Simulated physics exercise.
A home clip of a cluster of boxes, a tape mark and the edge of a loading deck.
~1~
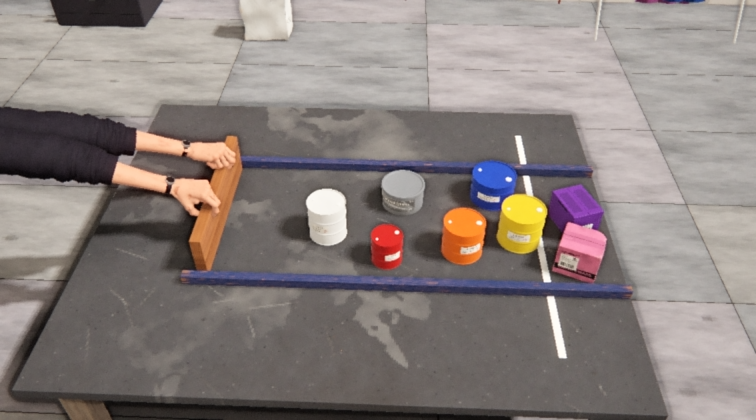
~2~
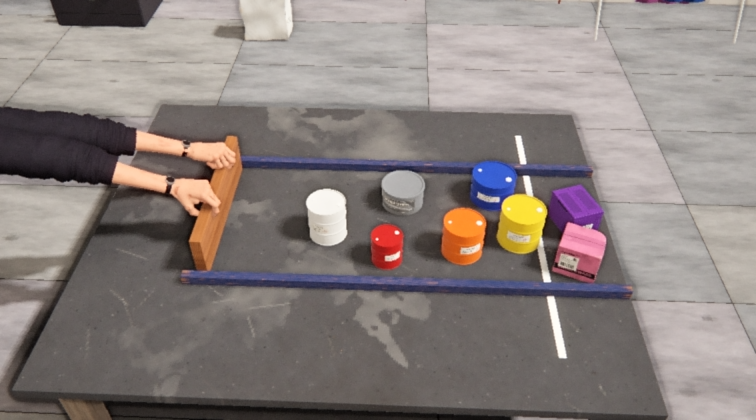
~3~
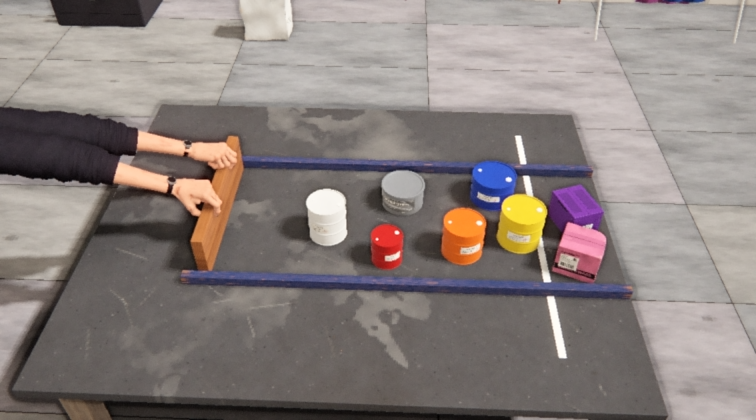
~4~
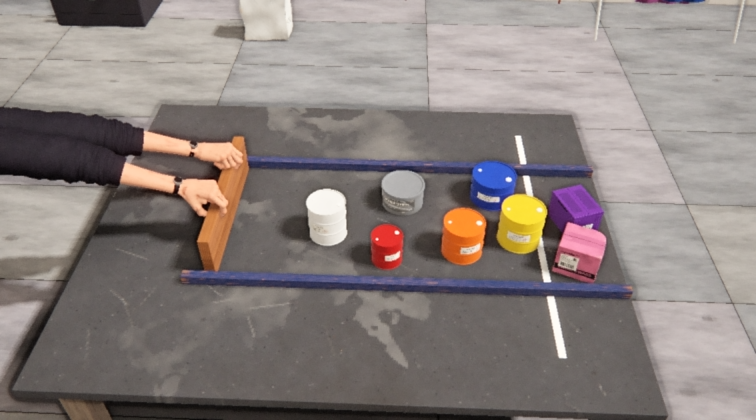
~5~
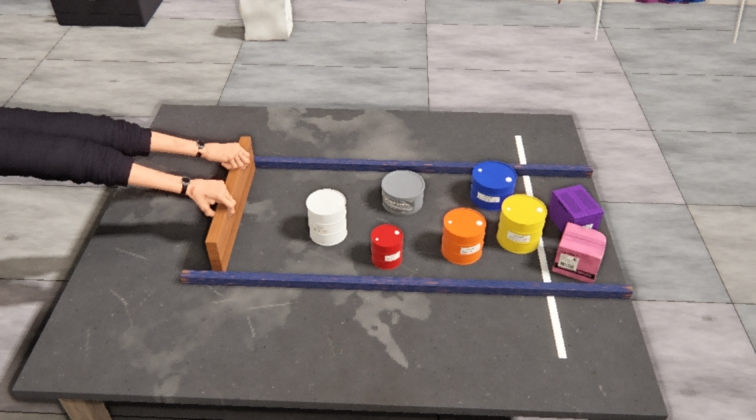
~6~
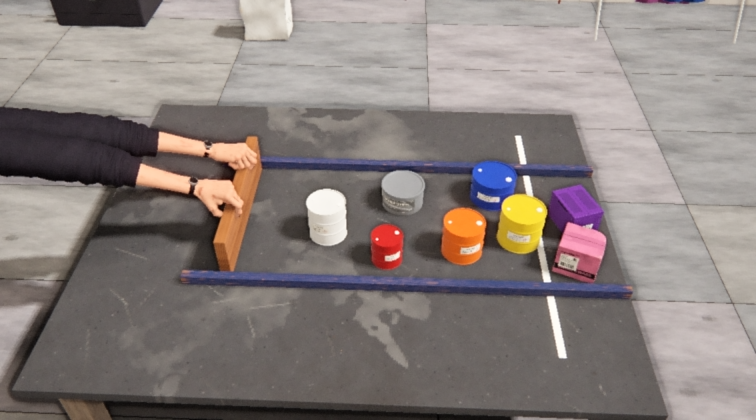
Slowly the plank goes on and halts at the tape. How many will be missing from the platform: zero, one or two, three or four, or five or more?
As it turns out, the number that fall off is one or two.
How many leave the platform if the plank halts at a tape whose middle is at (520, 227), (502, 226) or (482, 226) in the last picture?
In that order 0, 0 and 0.
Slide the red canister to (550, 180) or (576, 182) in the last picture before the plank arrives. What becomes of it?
In turn it goes over; drops off.
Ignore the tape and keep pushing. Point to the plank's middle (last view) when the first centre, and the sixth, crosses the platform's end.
About (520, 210), then (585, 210).
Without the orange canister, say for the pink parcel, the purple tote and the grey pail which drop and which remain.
The pink parcel holds on; the purple tote is lost; the grey pail holds on.
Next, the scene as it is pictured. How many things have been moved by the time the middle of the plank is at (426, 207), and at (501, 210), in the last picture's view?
The counts are 4 and 8.
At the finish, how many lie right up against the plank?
It touches 3.
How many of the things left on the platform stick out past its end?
Overhanging: 2.
Soon after, none off yet; purple tote at rest near (574, 213); pink parcel at rest near (580, 253); yellow canister at rest near (521, 224).
By the end, the number that fall off is one or two; fallen, pink parcel and purple tote.
